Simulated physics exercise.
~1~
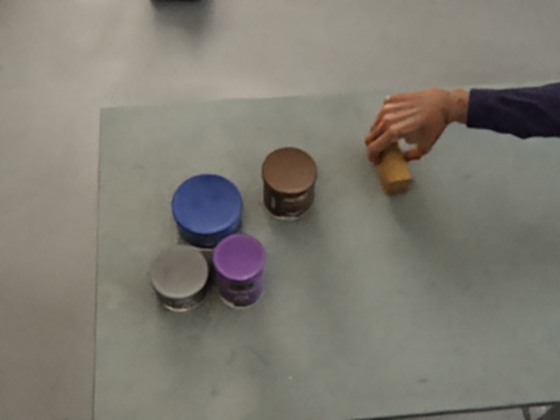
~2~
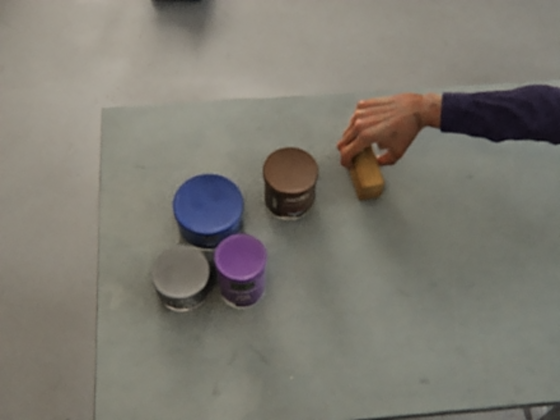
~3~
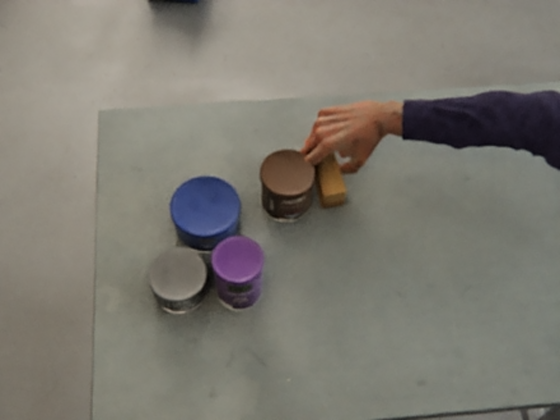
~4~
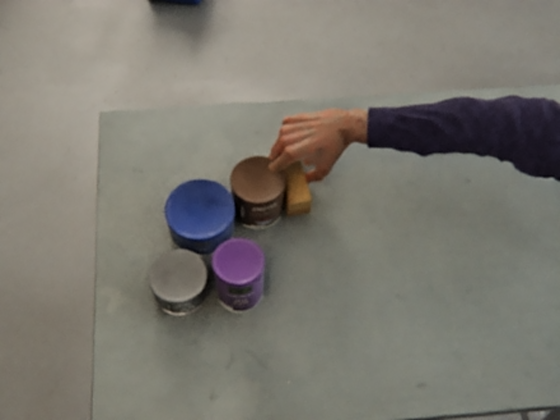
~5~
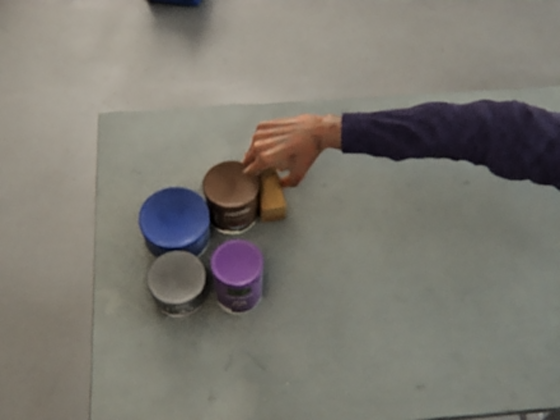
At one end of a grey-green table, four round, lidded containers sit close together, blue, brown, grey and purple. A hand in a dark sleeve holds a small yellowish-brown block to their right and slides it left across the open surface. The block reaches the brown container and then pushes it left toward the blue one. As the hand keeps going, both the brown and blue containers shift left, while the grey and purple ones stay put. At the end all four remain upright on the table, with the hand still at the block beside the brown container.
